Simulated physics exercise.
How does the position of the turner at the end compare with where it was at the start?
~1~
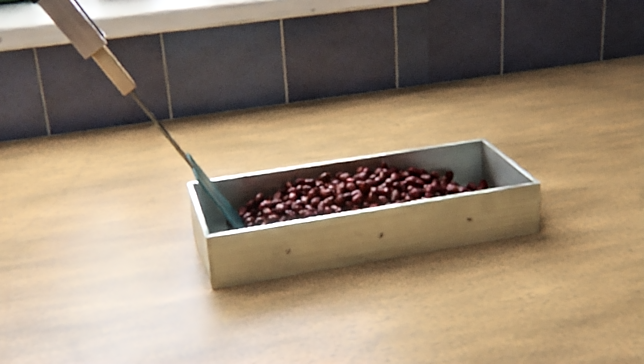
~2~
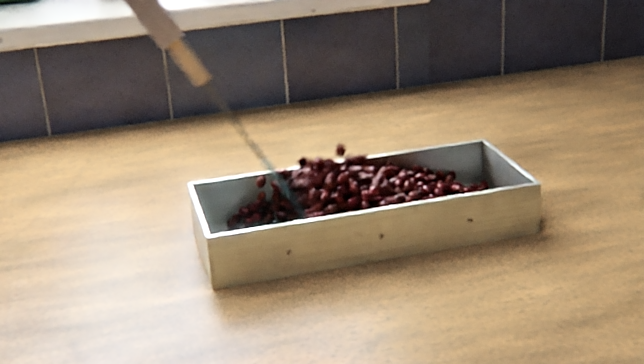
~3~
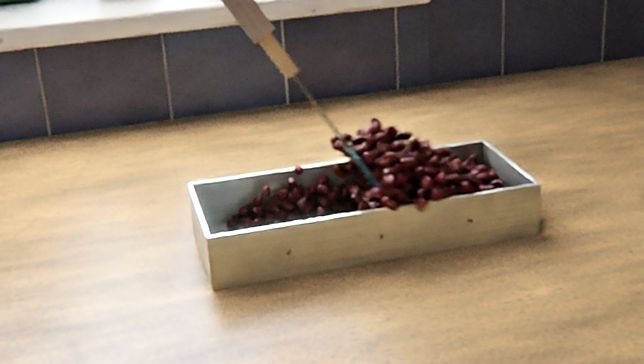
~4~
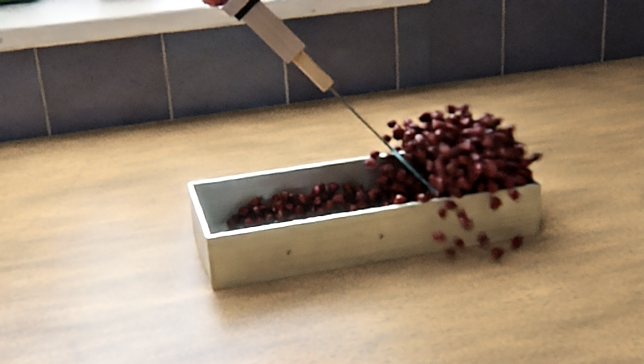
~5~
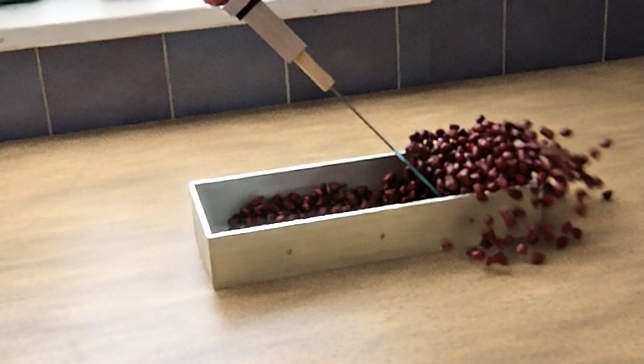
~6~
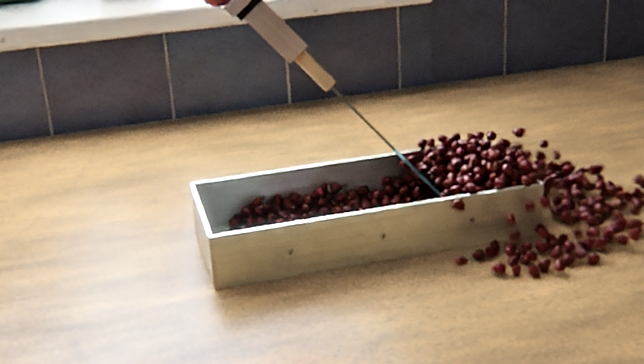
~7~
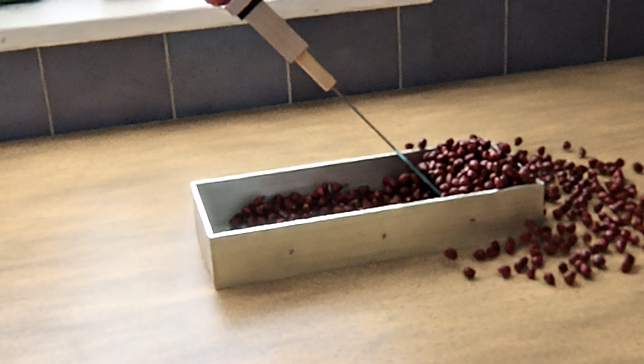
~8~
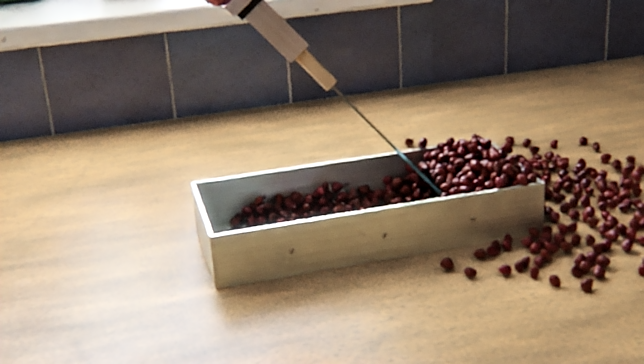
The turner starts at the left end of the tray and ends farther to the right, resting among the beans in the right half of the tray.
